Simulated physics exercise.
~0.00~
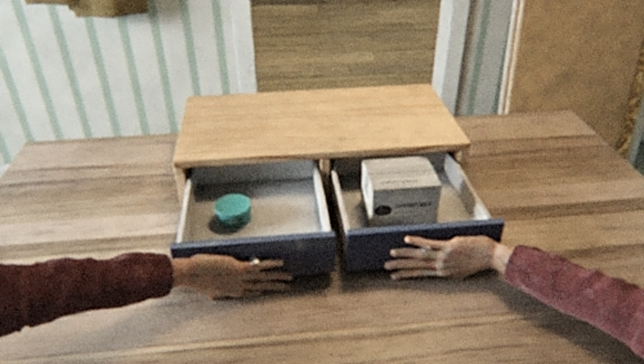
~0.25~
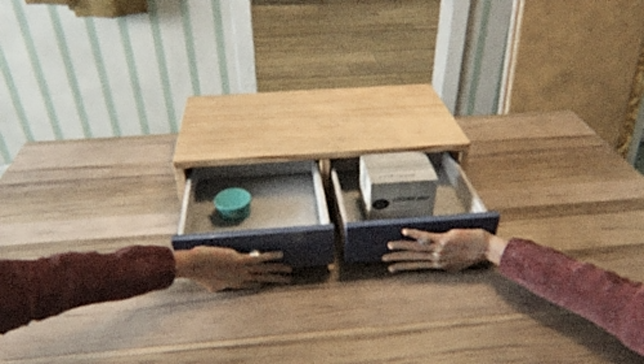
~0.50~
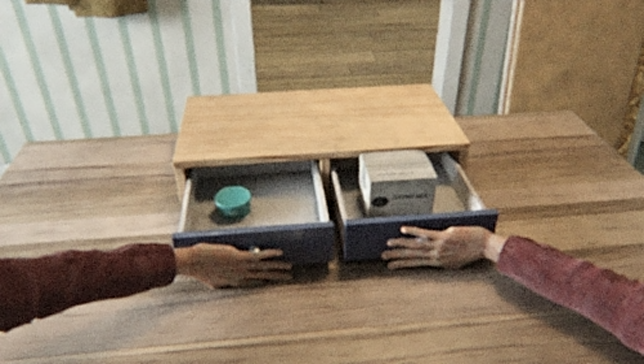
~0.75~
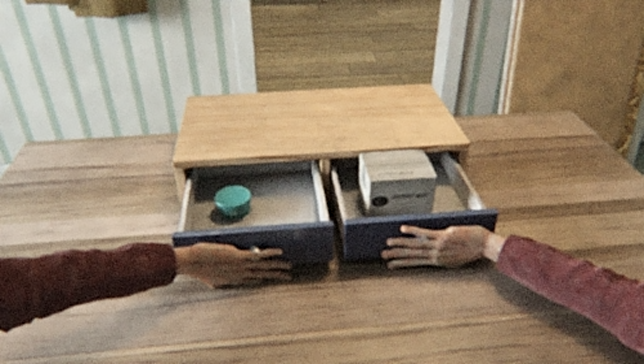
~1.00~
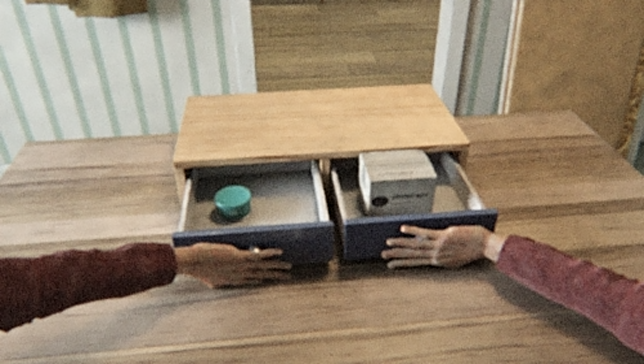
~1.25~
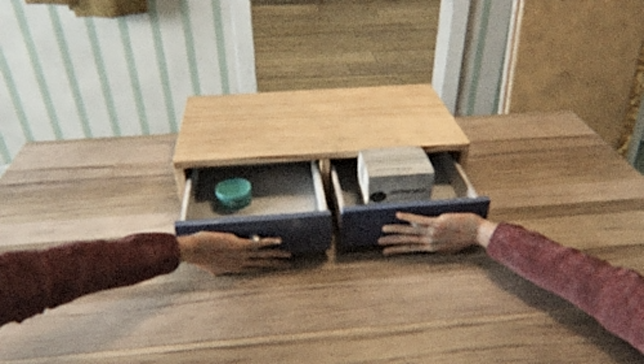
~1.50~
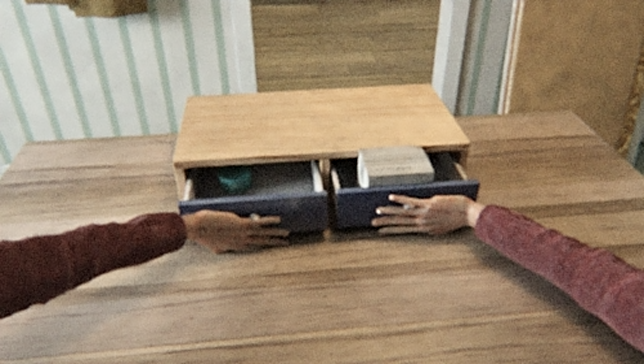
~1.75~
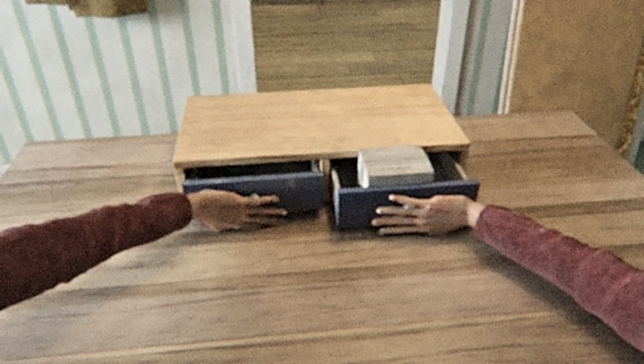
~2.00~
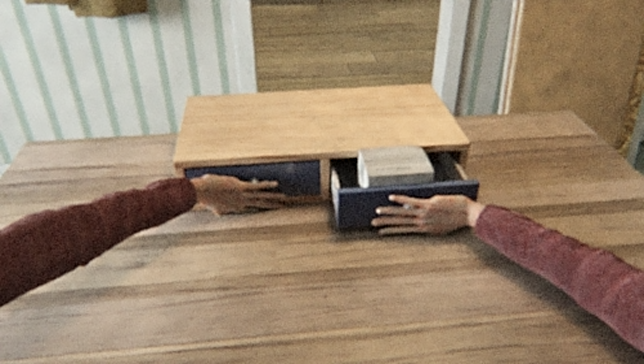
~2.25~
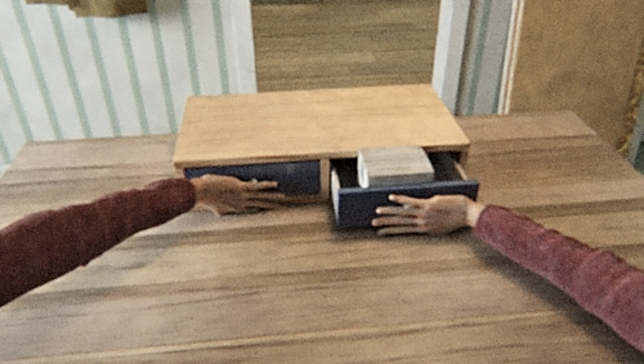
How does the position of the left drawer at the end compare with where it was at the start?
At the start the left drawer is pulled out with a turquoise tin showing inside it. By the end it has been pushed back all the way into the chest, and the tin is out of sight.
